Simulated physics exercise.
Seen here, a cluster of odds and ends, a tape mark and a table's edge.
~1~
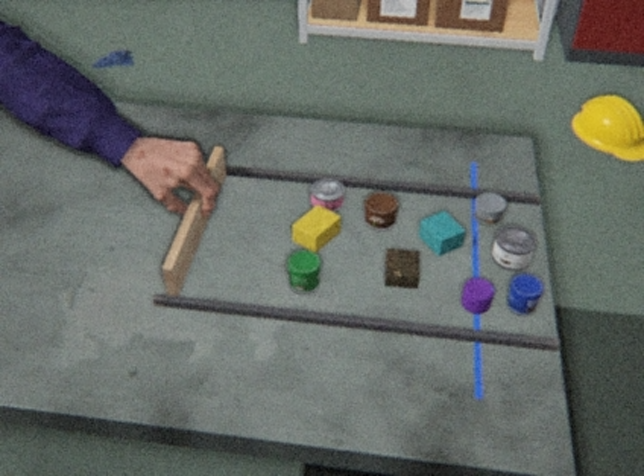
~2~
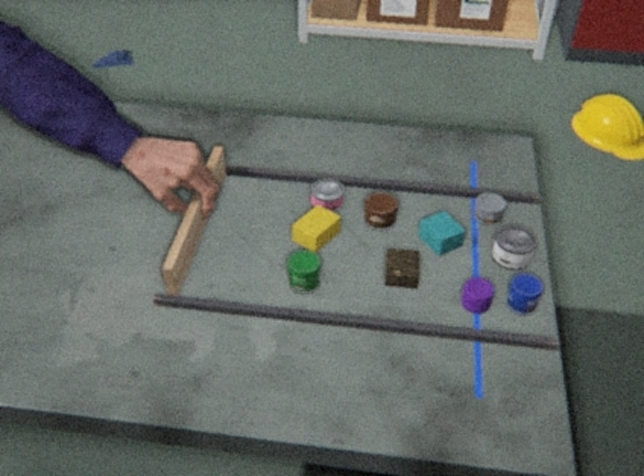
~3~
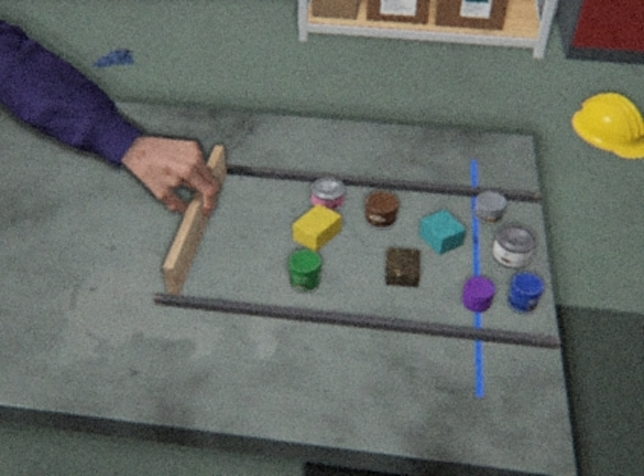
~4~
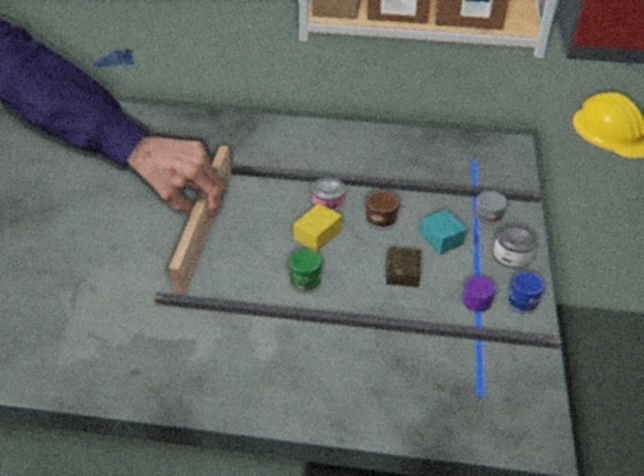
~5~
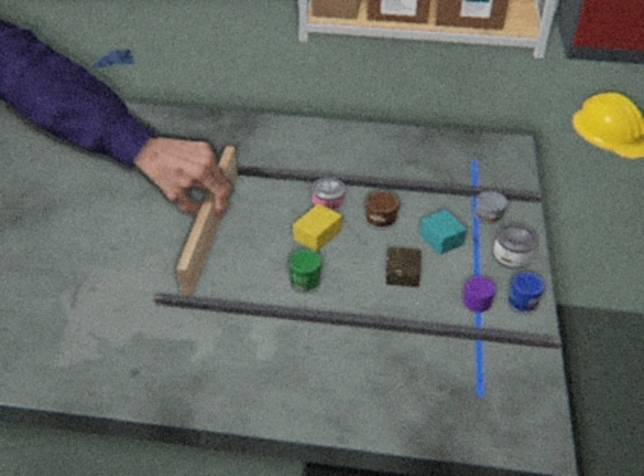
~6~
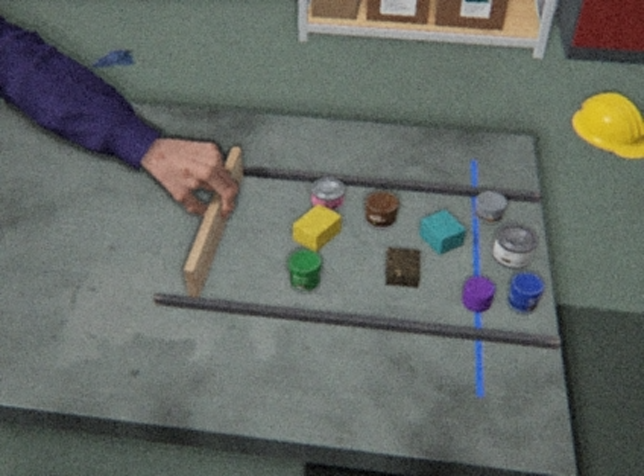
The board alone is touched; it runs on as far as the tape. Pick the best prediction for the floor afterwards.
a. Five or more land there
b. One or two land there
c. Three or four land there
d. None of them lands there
Option b: One or two land there.
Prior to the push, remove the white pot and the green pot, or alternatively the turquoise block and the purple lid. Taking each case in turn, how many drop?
The counts: 0 and 0.
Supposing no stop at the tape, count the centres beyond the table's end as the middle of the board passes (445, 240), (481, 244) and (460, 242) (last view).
In order: 0, 2, 0.
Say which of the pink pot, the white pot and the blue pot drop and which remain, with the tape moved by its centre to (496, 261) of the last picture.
Going in order, the pink pot keeps its spot, then the white pot goes off the edge, then the blue pot goes off the edge.
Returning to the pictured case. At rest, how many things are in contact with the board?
4.
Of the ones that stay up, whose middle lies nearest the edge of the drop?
Blue pot.
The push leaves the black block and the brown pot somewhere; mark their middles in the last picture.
Looks like one lands around (503, 277), and the other around (516, 220).
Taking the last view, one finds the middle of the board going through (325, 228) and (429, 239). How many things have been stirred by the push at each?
I get 3 at the one place and 7 at the other.
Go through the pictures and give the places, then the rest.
Blue pot (525, 295); white pot (514, 249); grey pot (490, 210); board (198, 217); tape (476, 261), in the first frame.
White pot (514, 248); pink pot (328, 196), in the second frame.
Grey pot (490, 208); turquoise block (442, 232), in the third frame.
Blue pot (526, 293); brown pot (382, 210), in the fourth frame.
White pot (515, 246); green pot (306, 271), in the fifth frame.
Blue pot (525, 294); white pot (514, 247); grey pot (490, 208); board (217, 218); tape (476, 259), in the sixth frame.
Soon after, none off yet; blue pot at rest near (525, 294); white pot at rest near (514, 247); grey pot at rest near (490, 208).
After that, none off yet; blue pot at rest near (525, 294); white pot moving near (521, 247); grey pot displaced a little near (502, 207).
In the end, the number that fall off is one or two; gone, white pot.
